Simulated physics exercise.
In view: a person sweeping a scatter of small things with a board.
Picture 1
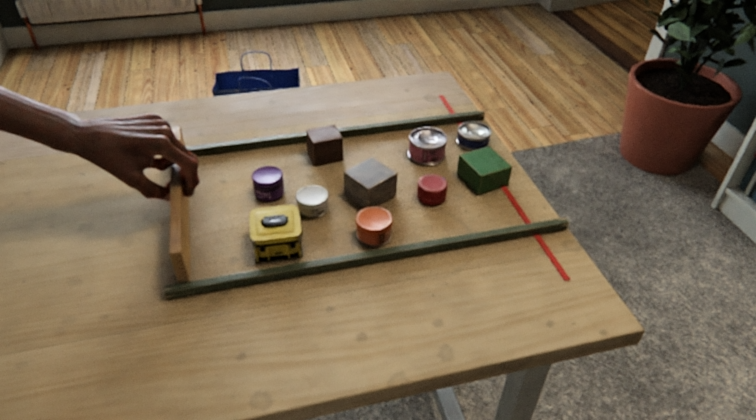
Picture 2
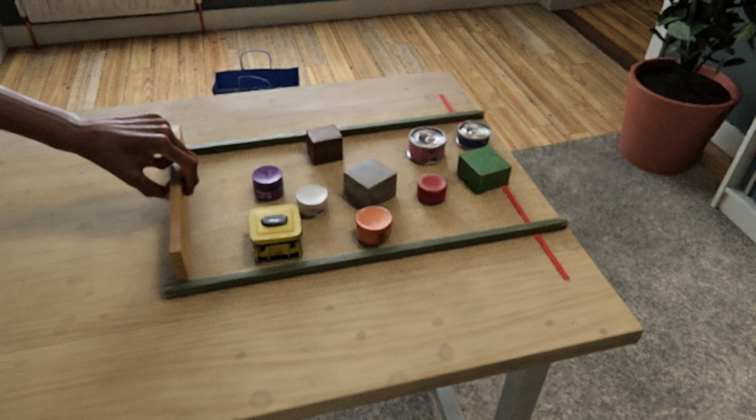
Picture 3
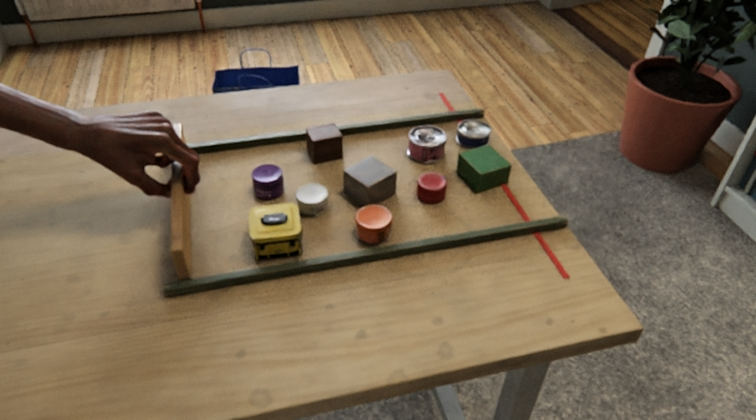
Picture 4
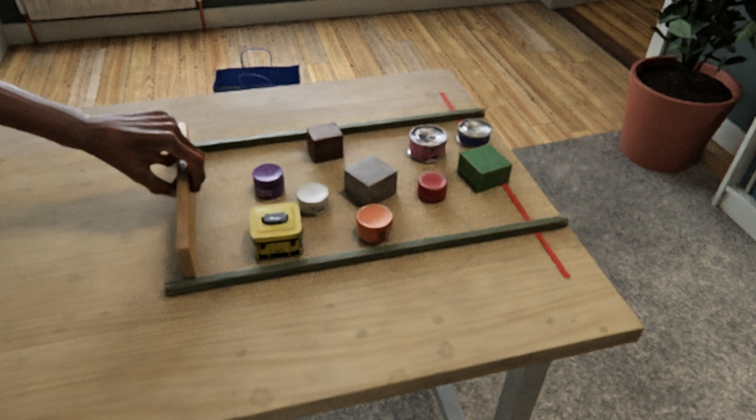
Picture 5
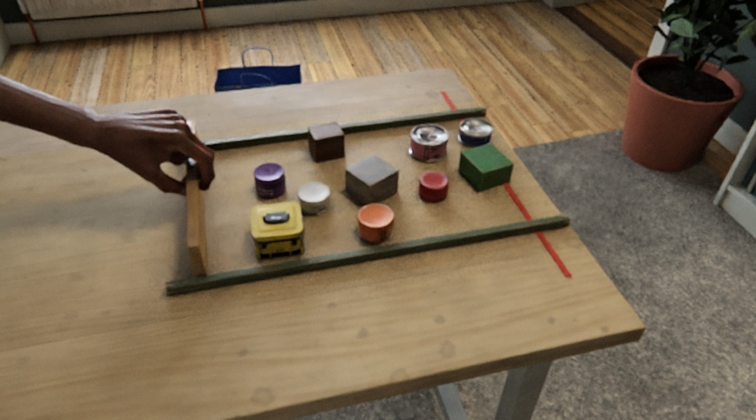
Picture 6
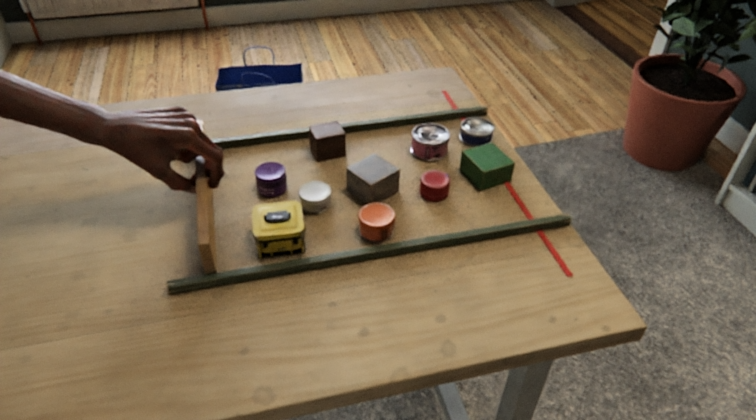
A person's hand reaches in from the left and grips an upright wooden board on a light wood table, seen from above at an angle, with a potted plant and grey rug at right. Between two dark green rails sit a yellow container, purple, white, orange and red pots, brown, grey and green blocks, and two tins near a red line. The hand slides the board slightly rightward, while the objects and view stay nearly still.
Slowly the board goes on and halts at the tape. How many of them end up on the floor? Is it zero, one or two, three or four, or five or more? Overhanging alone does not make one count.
Pieces going over the end will number five at least.
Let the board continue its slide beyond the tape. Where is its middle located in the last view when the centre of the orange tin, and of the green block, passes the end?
(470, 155) and then (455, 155), give or take.
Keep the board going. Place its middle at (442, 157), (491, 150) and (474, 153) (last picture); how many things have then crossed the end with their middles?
Result per place: 0; 5; 3.
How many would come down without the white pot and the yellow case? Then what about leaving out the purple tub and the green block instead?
First try 4, second try 4.
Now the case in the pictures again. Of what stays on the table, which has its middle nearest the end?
Grey block.
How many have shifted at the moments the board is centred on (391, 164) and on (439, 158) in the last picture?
Moved so far: 7, then 10.
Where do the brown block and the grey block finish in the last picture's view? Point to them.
In the last picture the brown block sits at (487, 120) while the grey block sits at (521, 149).
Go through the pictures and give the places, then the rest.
The first frame shows blue tin (474, 136); green block (484, 170); pink tin (427, 146); board (180, 198); tape (492, 170).
The second frame shows green block (484, 169); grey block (370, 183).
The third frame shows pink tin (427, 145); orange tin (374, 225).
The fourth frame shows blue tin (474, 134); white pot (313, 200).
The fifth frame shows green block (486, 167); board (196, 193).
The sixth frame shows blue tin (477, 132); green block (487, 166); pink tin (430, 142); board (204, 191); tape (495, 165).
Early on, none off yet; blue tin at rest near (477, 132); green block at rest near (487, 166); pink tin at rest near (430, 142).
A while later, none off yet; blue tin at rest near (477, 132); green block moving near (495, 165); pink tin travelled a little near (446, 140).
Finally, the number that fall off is five or more; lost, orange tin, red lid, pink tin, green block and blue tin.
